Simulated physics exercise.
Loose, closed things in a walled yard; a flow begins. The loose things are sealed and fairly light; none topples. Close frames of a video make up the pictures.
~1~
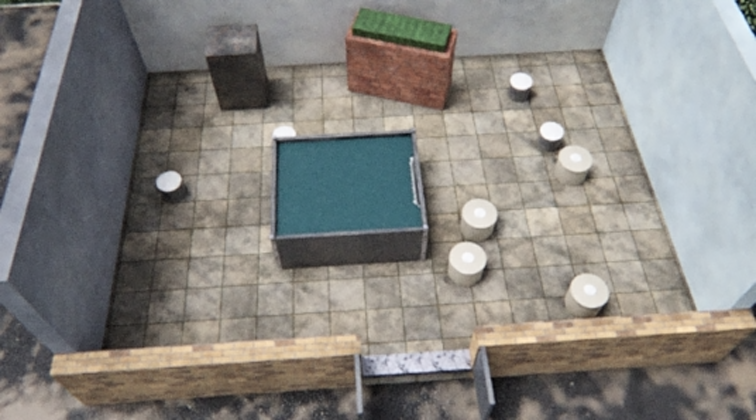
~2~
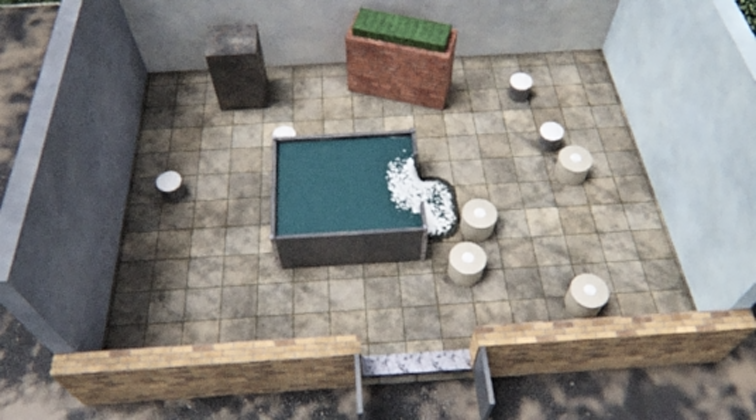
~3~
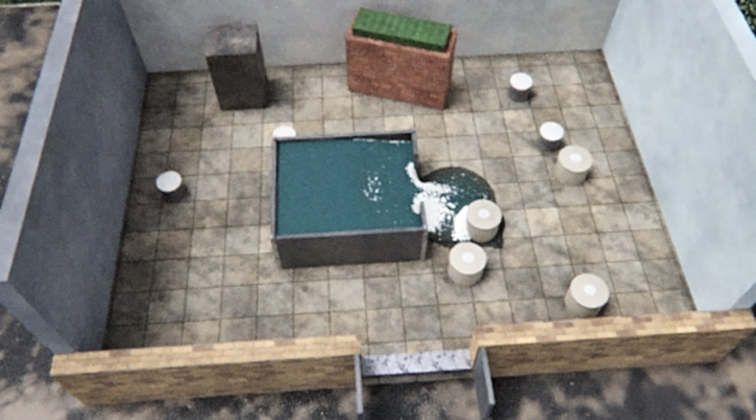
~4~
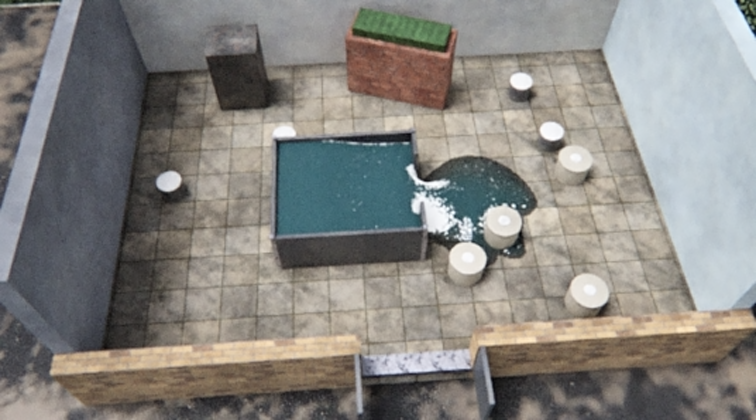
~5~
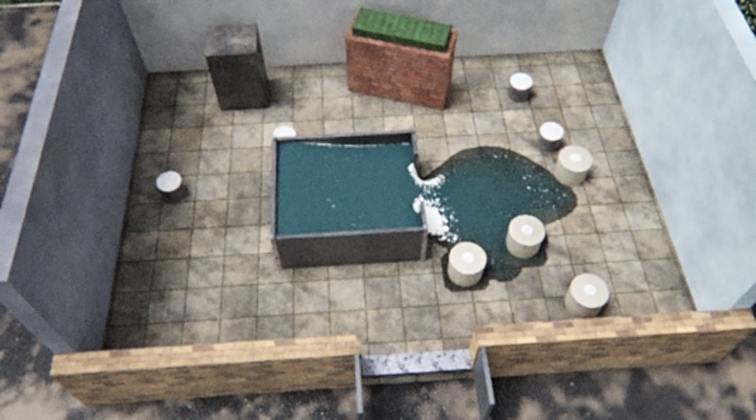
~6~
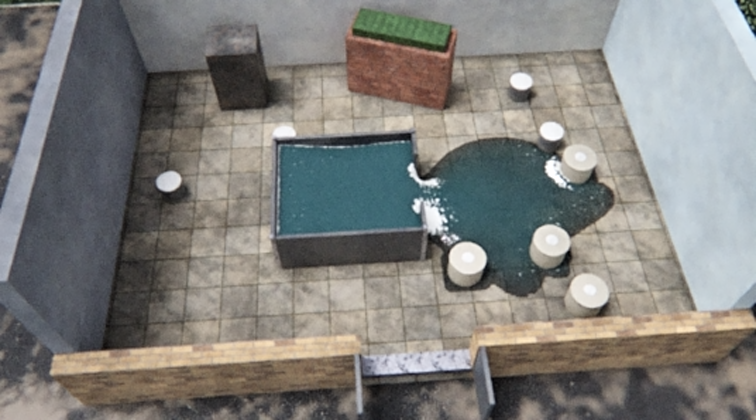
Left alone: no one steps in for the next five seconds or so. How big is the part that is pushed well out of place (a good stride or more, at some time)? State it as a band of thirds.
Within the middle band.
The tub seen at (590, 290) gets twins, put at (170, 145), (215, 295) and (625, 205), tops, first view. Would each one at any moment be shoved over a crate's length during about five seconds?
Okay, in order the twins go nowhere much, nowhere much, a long way.
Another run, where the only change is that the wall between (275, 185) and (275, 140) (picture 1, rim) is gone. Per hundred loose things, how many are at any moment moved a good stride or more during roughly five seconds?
It comes to some 10 per cent.
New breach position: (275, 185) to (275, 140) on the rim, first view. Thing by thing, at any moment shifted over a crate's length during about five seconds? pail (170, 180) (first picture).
The way I see it, it made the full stretch.
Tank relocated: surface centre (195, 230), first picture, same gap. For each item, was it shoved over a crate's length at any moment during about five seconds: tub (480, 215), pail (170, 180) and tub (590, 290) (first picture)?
Well, in order they come out as moved that far, stayed within it and moved that far.
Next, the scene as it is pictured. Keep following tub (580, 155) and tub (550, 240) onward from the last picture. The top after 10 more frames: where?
The first top is near (626, 112) and the second near (699, 297).
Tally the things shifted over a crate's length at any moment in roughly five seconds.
My tally gives 4.
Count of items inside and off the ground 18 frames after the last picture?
Tally at that point: 4.
A moment on, 2 of 8 are well off their spots; 0 afloat.
Next, 4 of 8 are well off their spots; 4 afloat.
Later, 3 of 8 are well off their spots; 4 afloat.
In the end, 4 of 8 are well off their spots, and 4 have been at some point; 5 afloat.
